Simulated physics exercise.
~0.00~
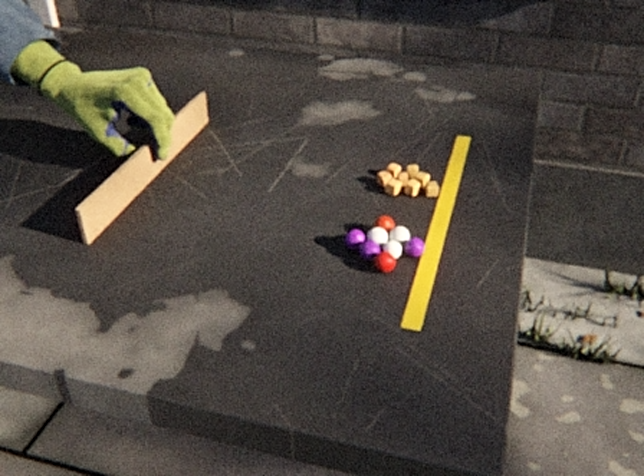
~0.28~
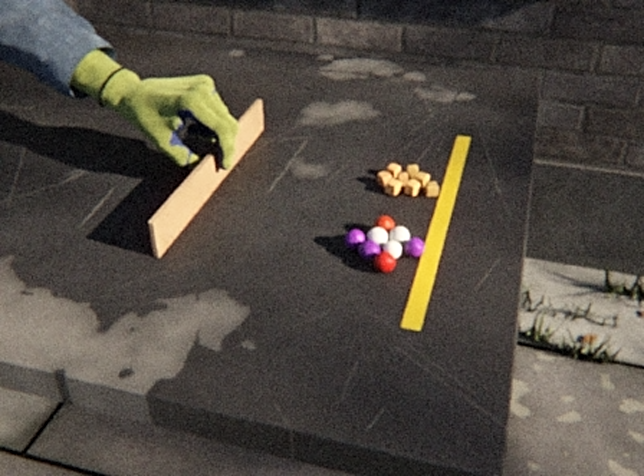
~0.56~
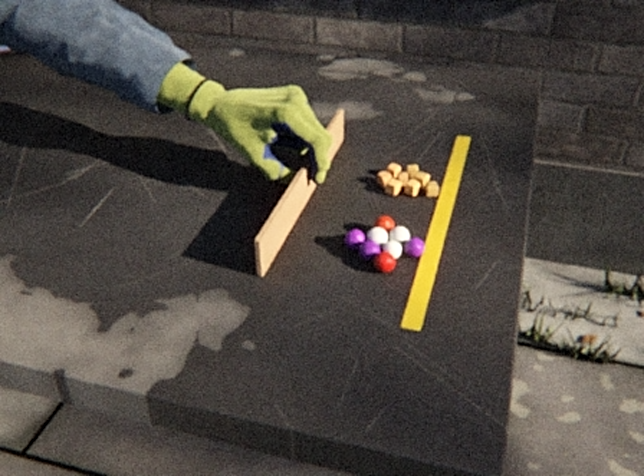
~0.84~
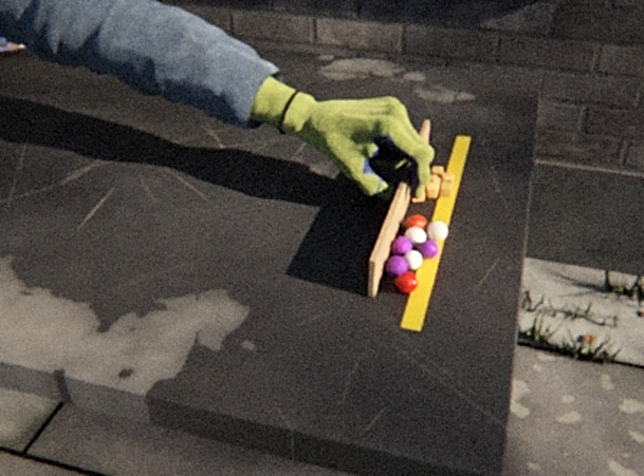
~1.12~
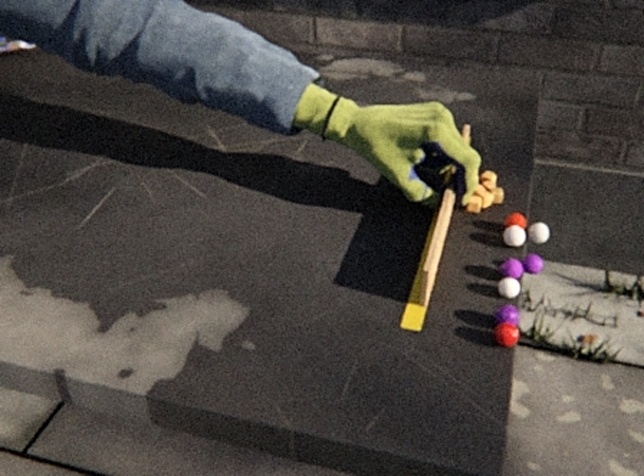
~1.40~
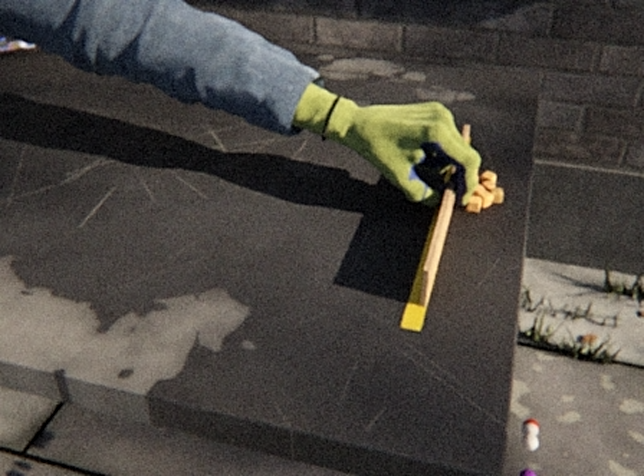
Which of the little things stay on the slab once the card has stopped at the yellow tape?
The orange-tan pieces at the back stay on the slab, stopping short of the edge. The red, white and purple balls in front roll on and fall over it.
